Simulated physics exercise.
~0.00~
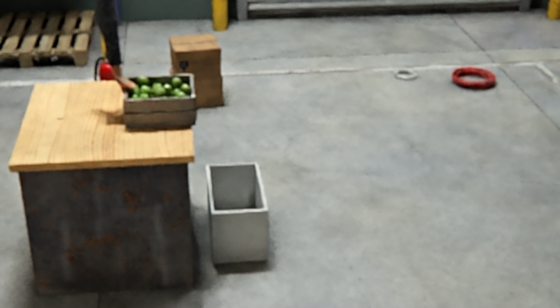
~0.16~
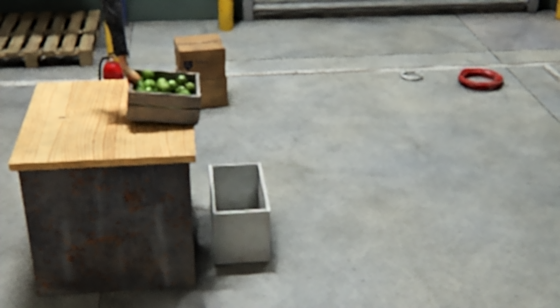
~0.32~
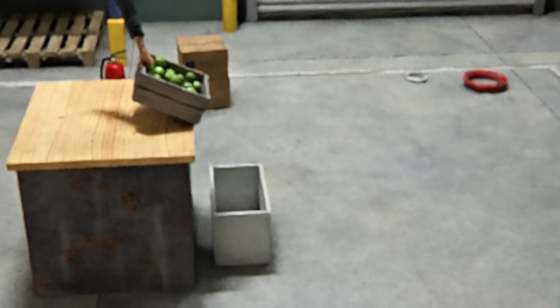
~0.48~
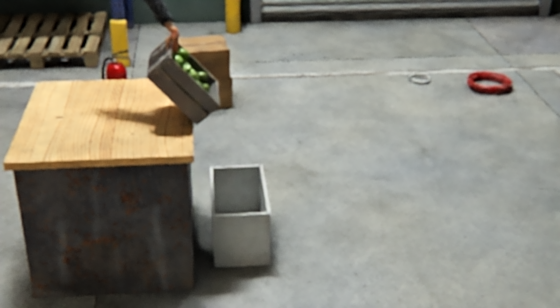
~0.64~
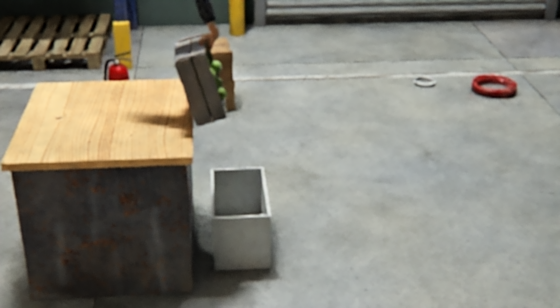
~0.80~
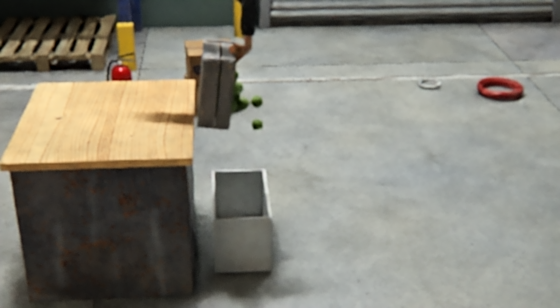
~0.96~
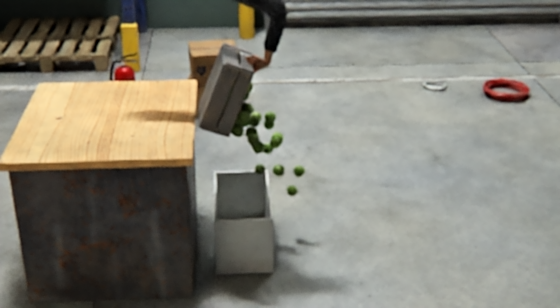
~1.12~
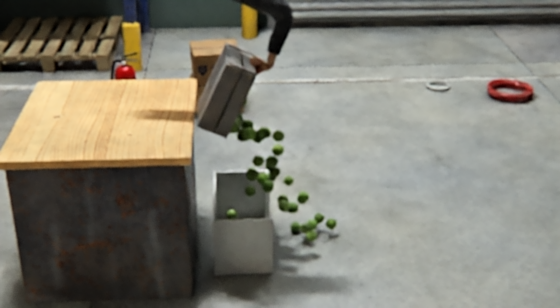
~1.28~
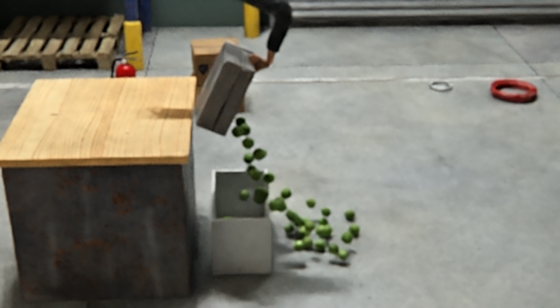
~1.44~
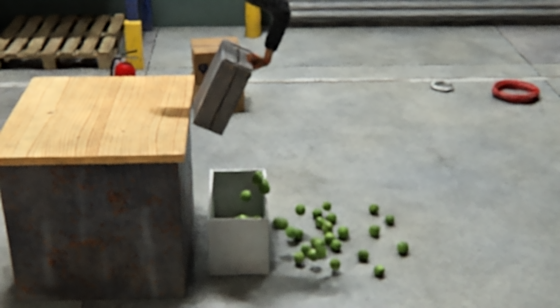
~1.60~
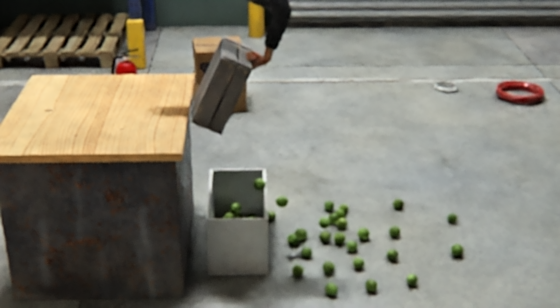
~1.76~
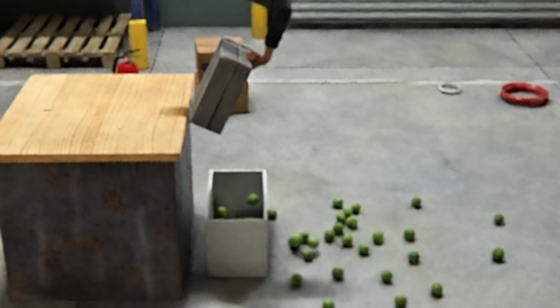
A grey tote tips over the bench edge, spilling green apples into and beyond a white bin.
